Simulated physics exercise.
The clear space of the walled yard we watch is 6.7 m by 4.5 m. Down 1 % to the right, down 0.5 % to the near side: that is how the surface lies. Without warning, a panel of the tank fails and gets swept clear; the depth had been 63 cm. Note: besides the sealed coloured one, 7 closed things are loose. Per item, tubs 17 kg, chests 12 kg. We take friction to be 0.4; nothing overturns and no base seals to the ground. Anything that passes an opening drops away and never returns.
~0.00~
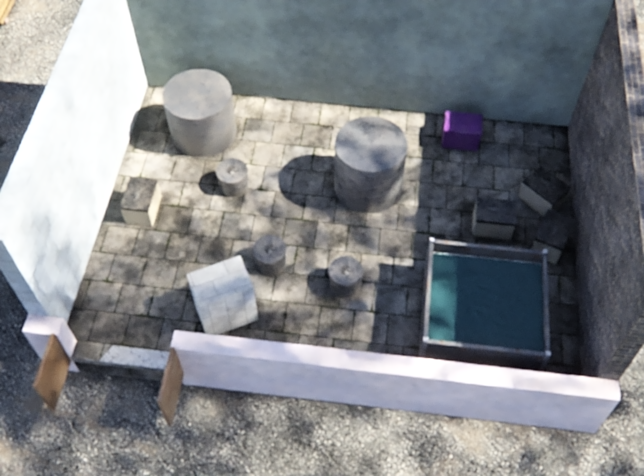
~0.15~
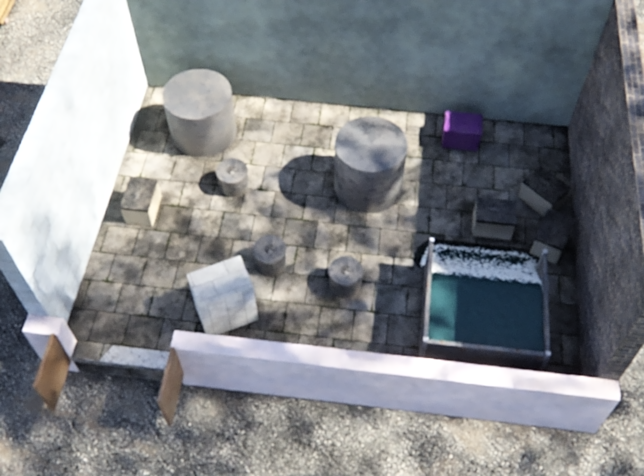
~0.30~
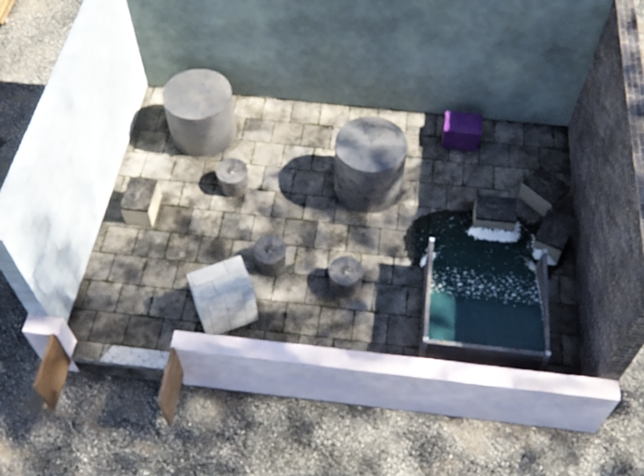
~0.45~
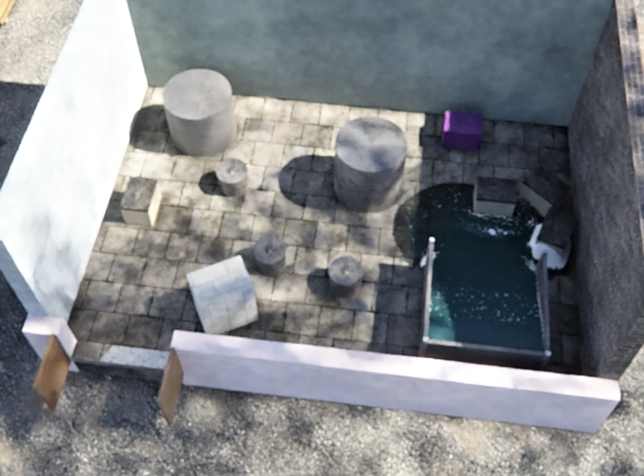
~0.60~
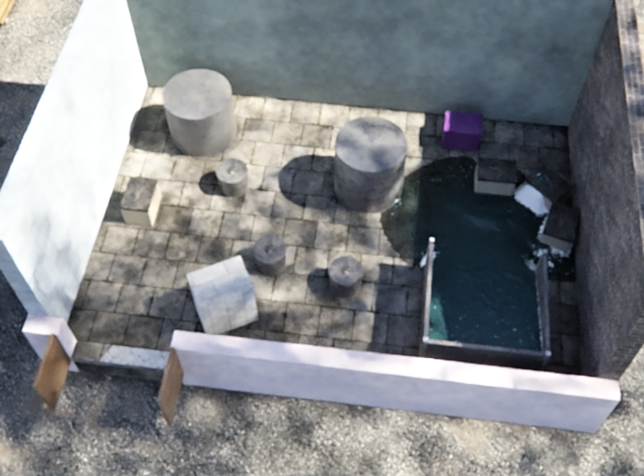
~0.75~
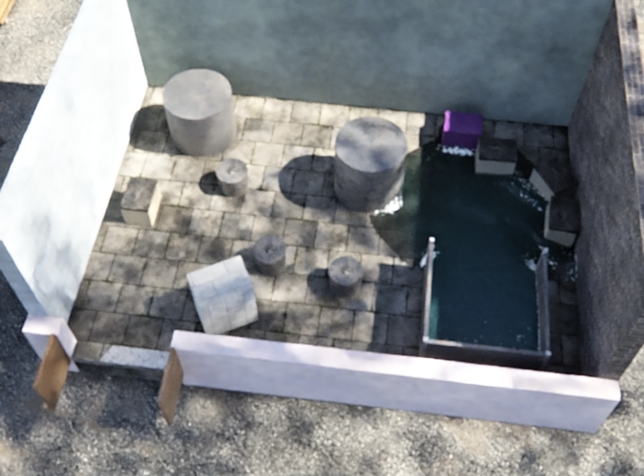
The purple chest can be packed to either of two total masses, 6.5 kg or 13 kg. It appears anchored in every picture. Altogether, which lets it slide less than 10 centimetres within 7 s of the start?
Keeping it put takes more than either mass.
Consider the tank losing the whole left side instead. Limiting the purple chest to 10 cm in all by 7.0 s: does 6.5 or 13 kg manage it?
That way round, only the bigger mass holds.
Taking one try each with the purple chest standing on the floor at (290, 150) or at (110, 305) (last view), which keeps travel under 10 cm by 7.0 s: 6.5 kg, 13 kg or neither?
In turn: Both fail; the lighter suffices.
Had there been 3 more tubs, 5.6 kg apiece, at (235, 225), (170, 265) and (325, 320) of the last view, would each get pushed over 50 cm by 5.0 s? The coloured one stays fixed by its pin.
In that order: Not as far, then not as far, then not as far.
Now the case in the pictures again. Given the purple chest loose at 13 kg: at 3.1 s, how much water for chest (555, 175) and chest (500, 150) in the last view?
Depth approx. 17 cm / 18 cm.
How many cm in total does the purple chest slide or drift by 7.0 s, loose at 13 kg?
Roughly 250 centimetres altogether.
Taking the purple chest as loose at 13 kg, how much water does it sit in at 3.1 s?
Close to 16 cm deep.
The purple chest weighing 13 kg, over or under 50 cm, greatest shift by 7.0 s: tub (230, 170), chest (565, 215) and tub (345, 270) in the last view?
Shift vs threshold, in turn: Stays inside / goes outside / stays inside.
After 1.4 s the purple chest would be 31 cm from its start with 6.5 kg and 32 cm from its start with 13 kg; 12 cm of water round it then.
After 3.1 s the purple chest would be 33 cm from its start with 6.5 kg and 47 cm from its start with 13 kg; 16 cm of water round it then.
After 4.9 s the purple chest would be 108 cm from its start with 6.5 kg and 155 cm from its start with 13 kg; 7 cm of water round it then.
After 7.0 s the purple chest would be 218 cm from its start with 6.5 kg and 214 cm from its start with 13 kg; 4 cm of water round it then.
